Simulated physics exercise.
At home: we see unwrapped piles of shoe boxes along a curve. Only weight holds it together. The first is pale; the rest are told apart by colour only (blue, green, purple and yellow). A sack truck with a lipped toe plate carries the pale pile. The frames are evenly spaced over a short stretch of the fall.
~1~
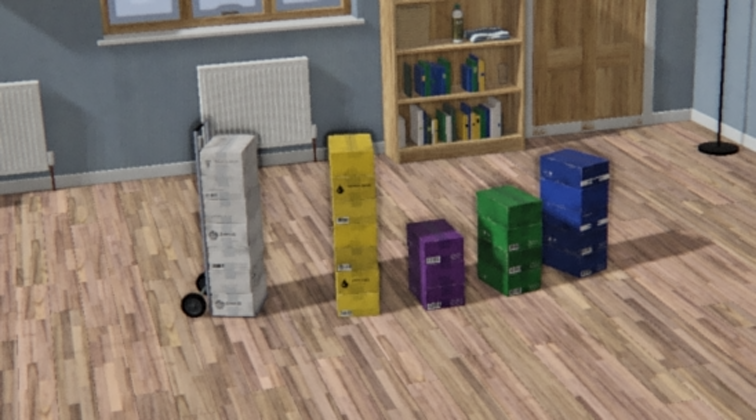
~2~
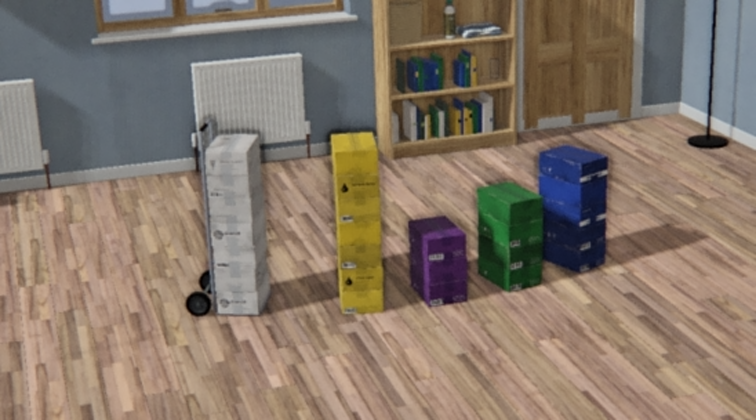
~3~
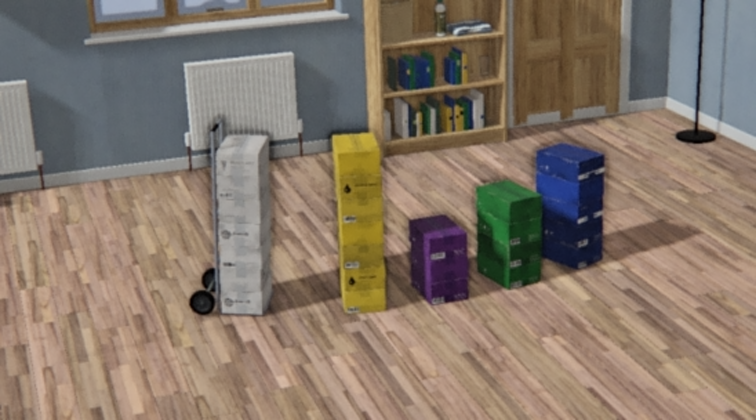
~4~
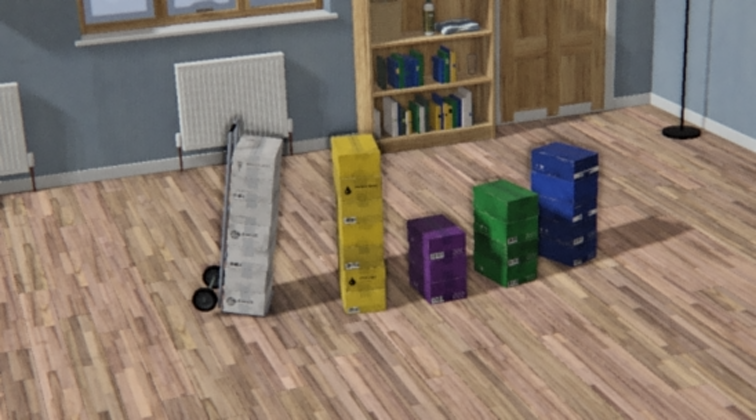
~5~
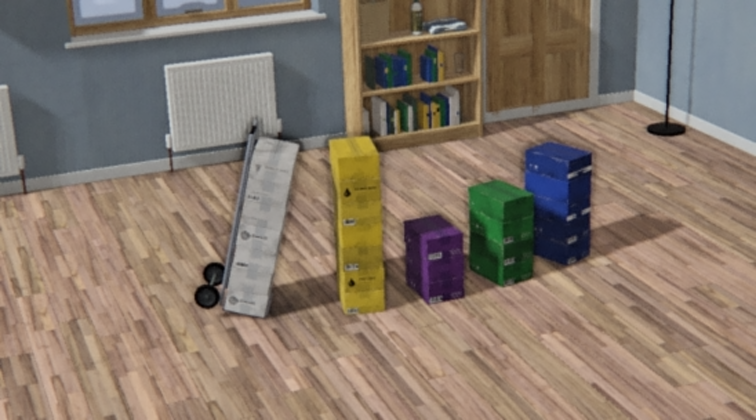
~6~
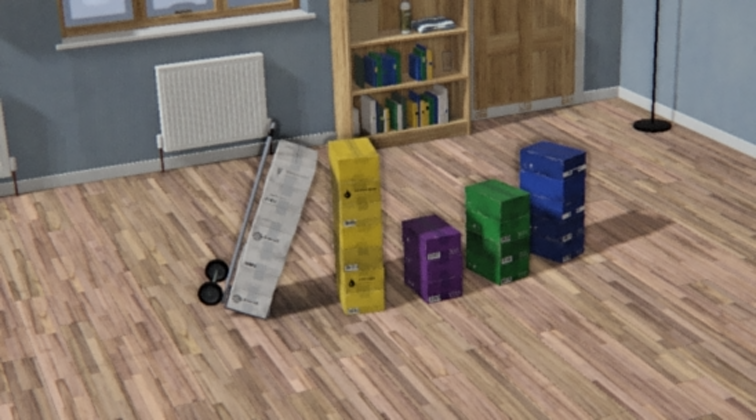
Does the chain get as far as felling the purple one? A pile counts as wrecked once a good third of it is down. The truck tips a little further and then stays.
It survives.
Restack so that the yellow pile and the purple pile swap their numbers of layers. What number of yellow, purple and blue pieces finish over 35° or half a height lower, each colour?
Yellow 0, purple 0, blue 0.
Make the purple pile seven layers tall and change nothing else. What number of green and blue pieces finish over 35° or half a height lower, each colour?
The counts are green 4, blue 4.
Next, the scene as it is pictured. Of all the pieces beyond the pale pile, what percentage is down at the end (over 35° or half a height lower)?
Some 30 per cent of them.
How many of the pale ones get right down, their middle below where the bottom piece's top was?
The count is 4.
Soon, 7 of the pale pile down; none of the 3 purple boxes down (0 of 19 in all colours); top purple box unmoved; top yellow box displaced about its own height.
A while on, 7 of the pale pile down; none of the 3 purple boxes down (1 of 19 in all colours); top purple box displaced a little; top yellow box tipped clearly, half its height lower.
Towards the end, 6 of the pale pile down; none of the 3 purple boxes down (6 of 19 in all colours); top purple box tipped clearly; top yellow box on its side.
Finally, 6 of the pale pile down; none of the 3 purple boxes down (6 of 19 in all colours); top purple box tipped clearly; top yellow box on its side. Seen by the last camera, middles, top purple box near (471, 236), top yellow box near (560, 261).
